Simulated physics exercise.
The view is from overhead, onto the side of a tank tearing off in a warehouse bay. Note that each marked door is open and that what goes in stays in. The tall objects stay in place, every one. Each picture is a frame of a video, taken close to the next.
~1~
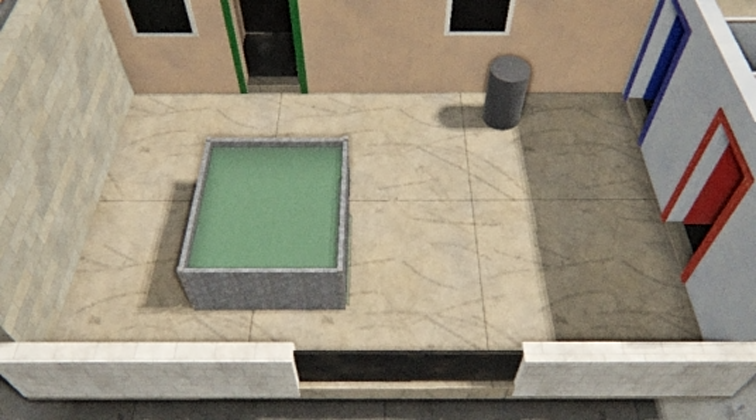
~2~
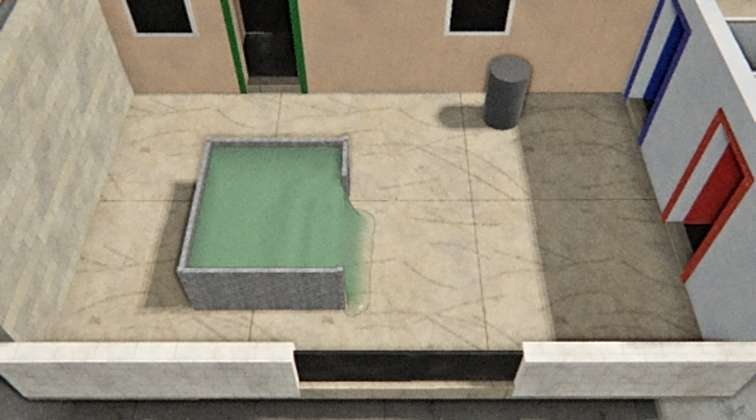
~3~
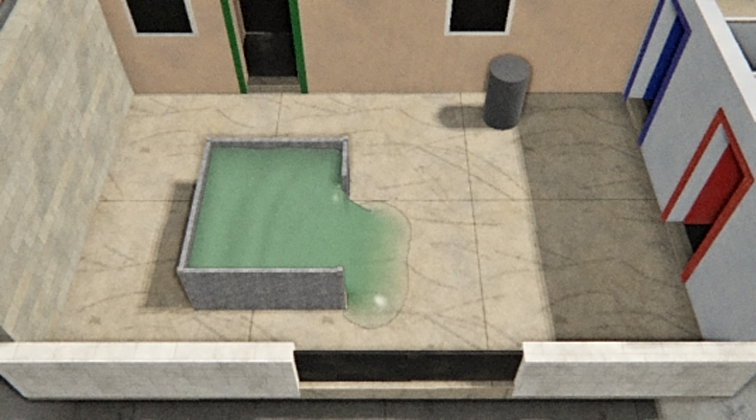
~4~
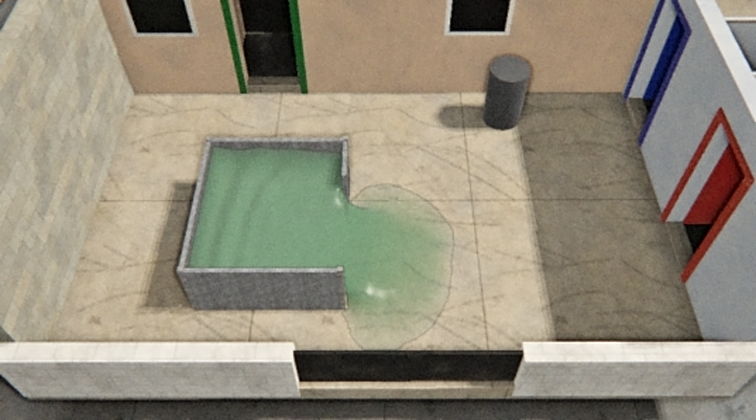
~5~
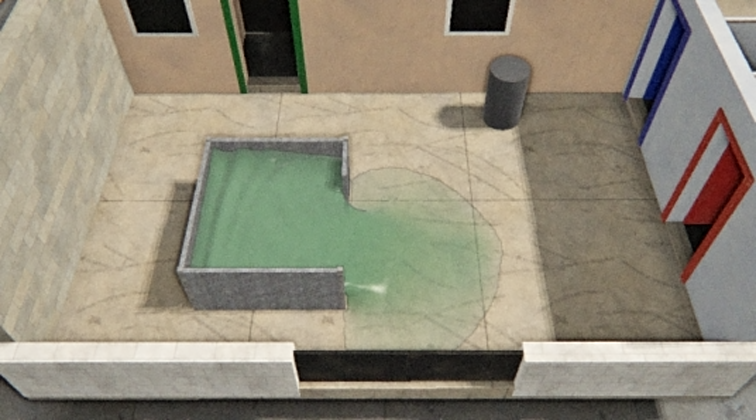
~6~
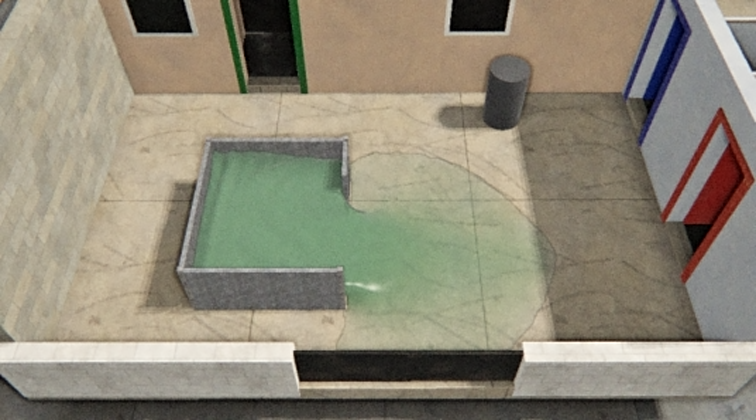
Green water poured out of a square gray tank after part of its right side gave way, spreading in a widening rounded pool across the pale floor to the right, reaching the darker strip.
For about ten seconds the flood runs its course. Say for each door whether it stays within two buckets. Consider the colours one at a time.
My prediction: I predict the green door will remain at two buckets or below; I predict the red door will overshoot two buckets; I predict the blue door will overshoot two buckets.
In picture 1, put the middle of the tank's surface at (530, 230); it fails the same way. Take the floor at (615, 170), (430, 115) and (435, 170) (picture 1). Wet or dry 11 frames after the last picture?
Soaked, spared, spared.
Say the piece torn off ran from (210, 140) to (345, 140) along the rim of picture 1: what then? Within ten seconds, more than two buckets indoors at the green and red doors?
Looking at both, I'd say the green door crosses the line and the red door crosses the line.
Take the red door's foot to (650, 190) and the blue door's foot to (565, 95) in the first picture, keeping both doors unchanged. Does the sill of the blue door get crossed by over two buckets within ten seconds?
Lab note: Blue door exceeds it.
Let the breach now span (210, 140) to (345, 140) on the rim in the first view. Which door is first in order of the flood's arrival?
My pick is the green door.
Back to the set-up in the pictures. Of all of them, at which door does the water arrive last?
I'd say the door marked green.
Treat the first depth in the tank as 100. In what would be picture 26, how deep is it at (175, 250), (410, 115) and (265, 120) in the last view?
About 0, 0 and 0 per cent.
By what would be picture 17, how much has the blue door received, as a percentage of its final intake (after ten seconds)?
I'd put it at about 0 per cent.
A moment on, water covers 45 % of the floor; the green door not reached, the red door over two buckets in, the blue door not reached.
Next, water covers 50 % of the floor; the green door not reached, the red door far over two buckets in, the blue door wet at the sill, nothing in.
Then, water covers 55 % of the floor; the green door not reached, the red door far over two buckets in, the blue door under two buckets in.
Later, water covers 75 % of the floor; the green door wet at the sill, nothing in, the red door far over two buckets in, the blue door over two buckets in.
In the end, water covers 95 % of the floor; the green door wet at the sill, nothing in, the red door far over two buckets in, the blue door far over two buckets in.
